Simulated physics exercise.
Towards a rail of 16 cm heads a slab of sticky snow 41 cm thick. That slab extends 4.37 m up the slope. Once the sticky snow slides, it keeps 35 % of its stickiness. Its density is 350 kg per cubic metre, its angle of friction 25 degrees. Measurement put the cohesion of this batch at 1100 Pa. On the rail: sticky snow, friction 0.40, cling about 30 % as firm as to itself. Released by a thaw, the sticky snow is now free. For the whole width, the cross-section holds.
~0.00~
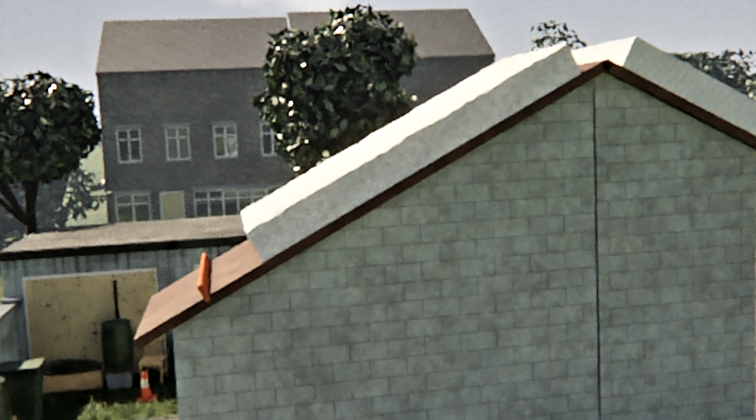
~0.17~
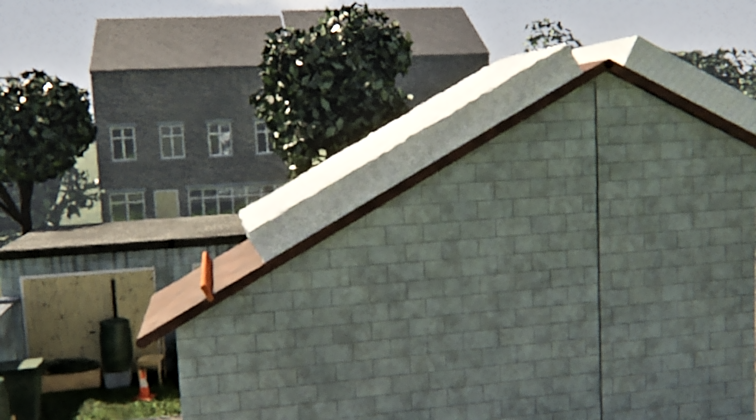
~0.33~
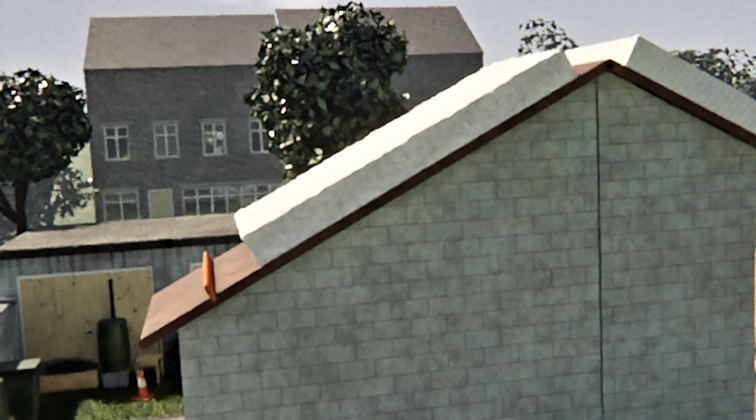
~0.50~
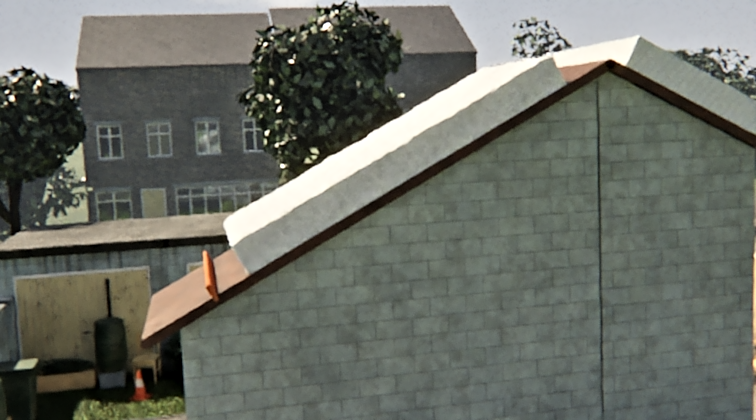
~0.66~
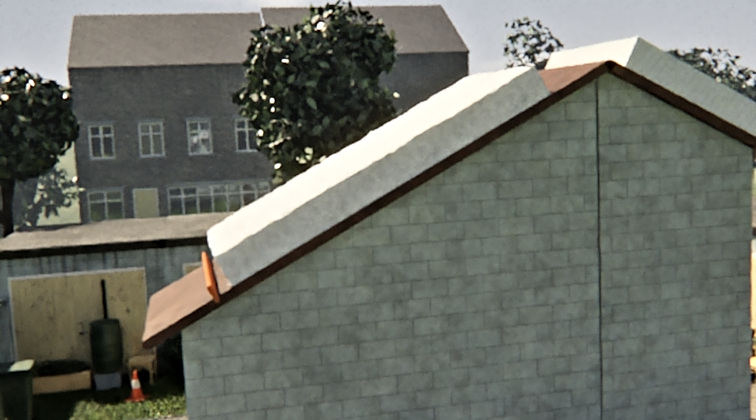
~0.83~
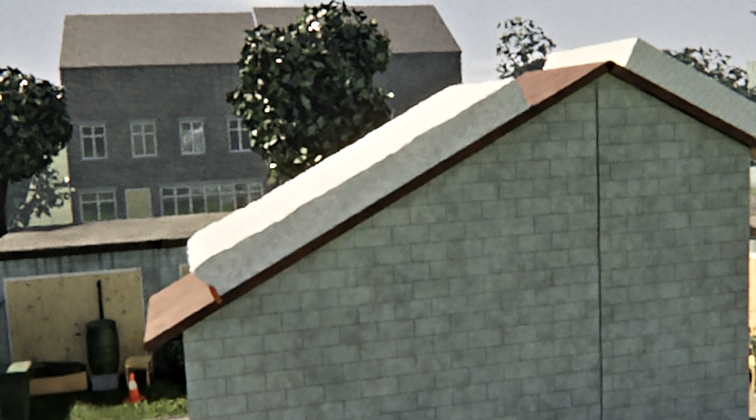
A thick white slab of snow slid slowly down the left slope of a brick building's reddish roof, opening a gap below the ridge, then reached the small orange rail and pushed partly over it.
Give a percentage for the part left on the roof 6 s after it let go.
42 %.
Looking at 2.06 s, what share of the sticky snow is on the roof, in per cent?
65 per cent, roughly.
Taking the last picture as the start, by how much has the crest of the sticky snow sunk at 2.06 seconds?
The gap comes to roughly 1.0 metres.
After 1.39 s, 94 % of the snow is on the roof.
After 2.06 s, 67 % of the snow is on the roof.
After 2.73 s, 51 % of the snow is on the roof.
After 3.40 s, 43 % of the snow is on the roof.
After 6.00 s, at the end, 42 % of the snow is on the roof.
